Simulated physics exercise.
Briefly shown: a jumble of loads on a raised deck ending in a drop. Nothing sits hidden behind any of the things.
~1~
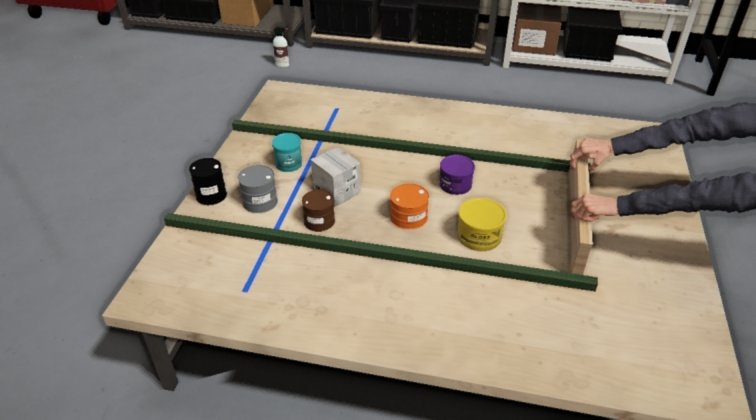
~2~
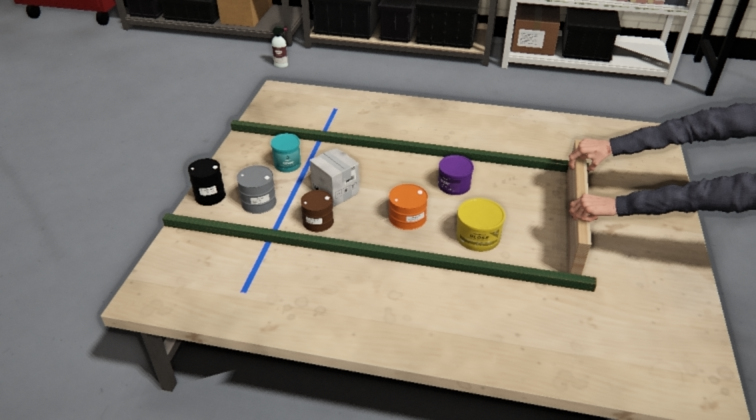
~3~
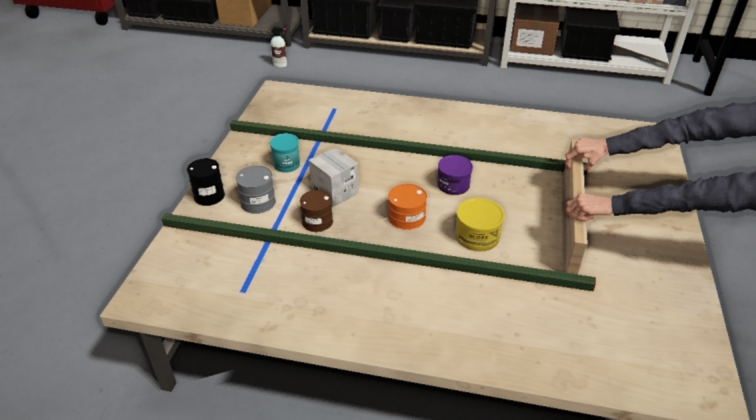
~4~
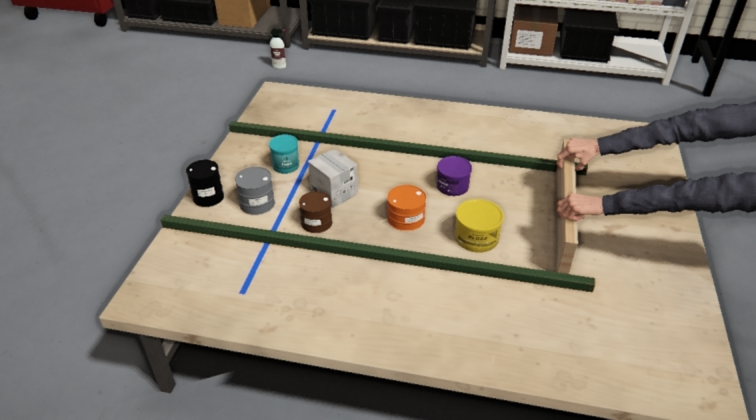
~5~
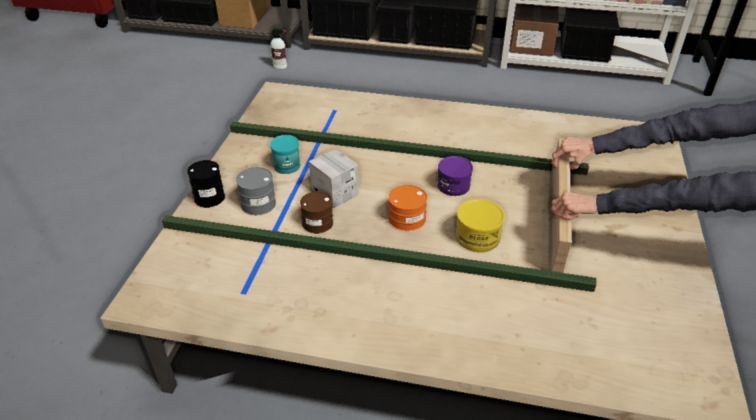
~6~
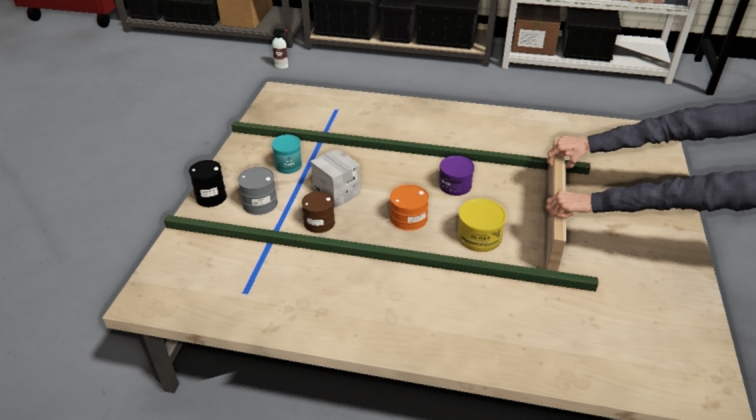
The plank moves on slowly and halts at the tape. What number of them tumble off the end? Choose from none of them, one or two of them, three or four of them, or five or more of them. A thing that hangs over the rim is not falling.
None of them do.
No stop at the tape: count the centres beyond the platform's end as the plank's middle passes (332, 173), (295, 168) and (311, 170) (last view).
Counts by place: 0 / 0 / 0.
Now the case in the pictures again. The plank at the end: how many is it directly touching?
At rest, 2 are in contact.
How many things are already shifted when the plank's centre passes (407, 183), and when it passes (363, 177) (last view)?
That gives 4 for the first and 6 for the second.
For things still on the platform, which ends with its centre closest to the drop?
That's the black canister.
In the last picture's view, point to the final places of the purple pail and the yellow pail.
In the last picture the purple pail sits at (293, 155) while the yellow pail sits at (265, 196).
Soon after, none off yet; black canister at rest near (208, 184); grey canister at rest near (258, 191); turquoise pail at rest near (287, 155).
In the end, the number that fall off is zero.
